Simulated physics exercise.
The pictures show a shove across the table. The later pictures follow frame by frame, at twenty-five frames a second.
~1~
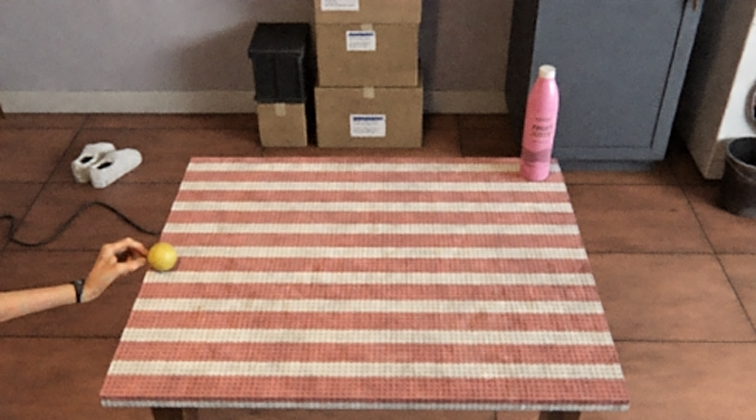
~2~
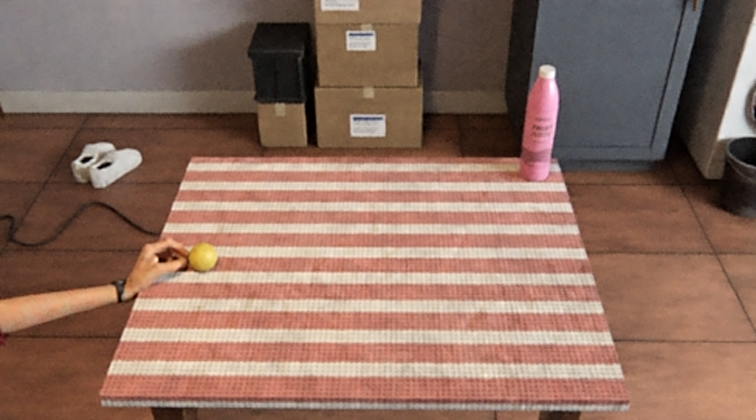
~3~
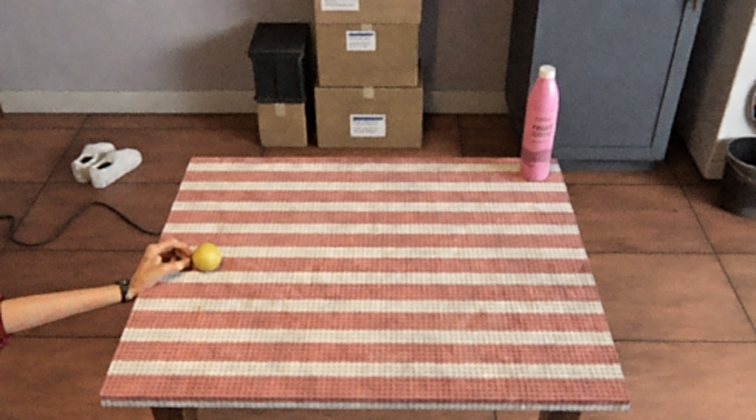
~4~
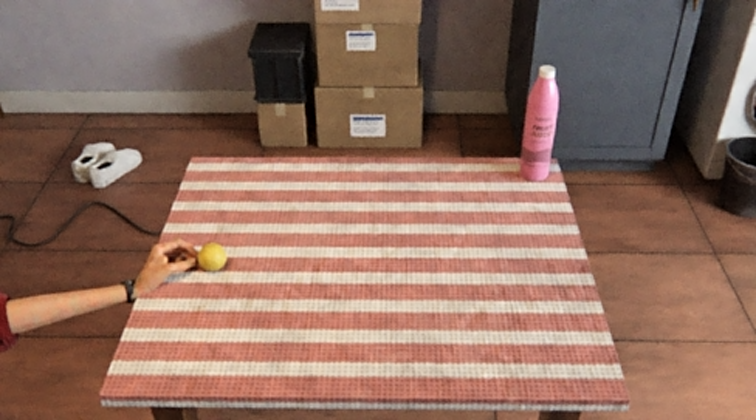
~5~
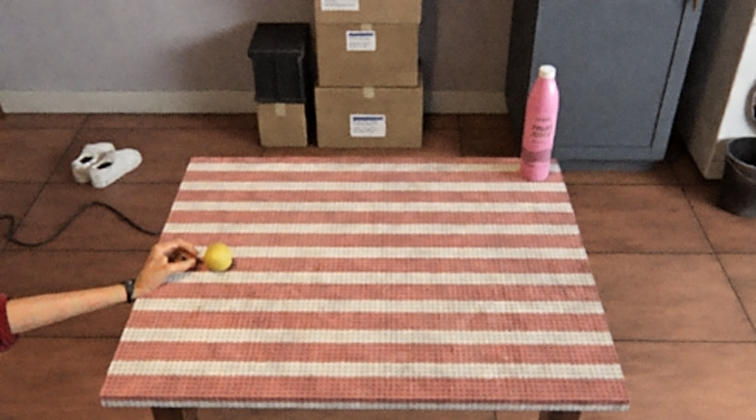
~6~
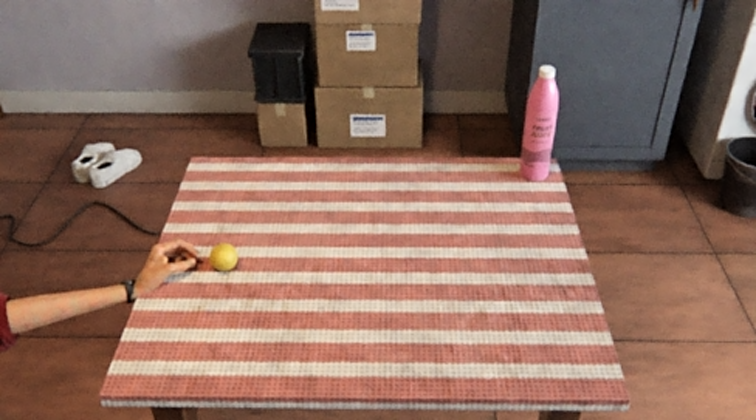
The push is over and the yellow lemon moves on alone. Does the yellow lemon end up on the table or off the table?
The yellow lemon is still on the table.
Then, 0.10 s on from there, yellow lemon shifted about its own width near (236, 257).
Then, 0.20 s on from there, yellow lemon shifted about its own width near (247, 257).
Then, 0.30 s on from there, yellow lemon shifted about its own width near (256, 257).
Then, 0.60 s on from there, yellow lemon shifted well along near (268, 257).
In the end, moved from the start, yellow lemon. At the end, from the last picture's camera, yellow lemon near (269, 257).
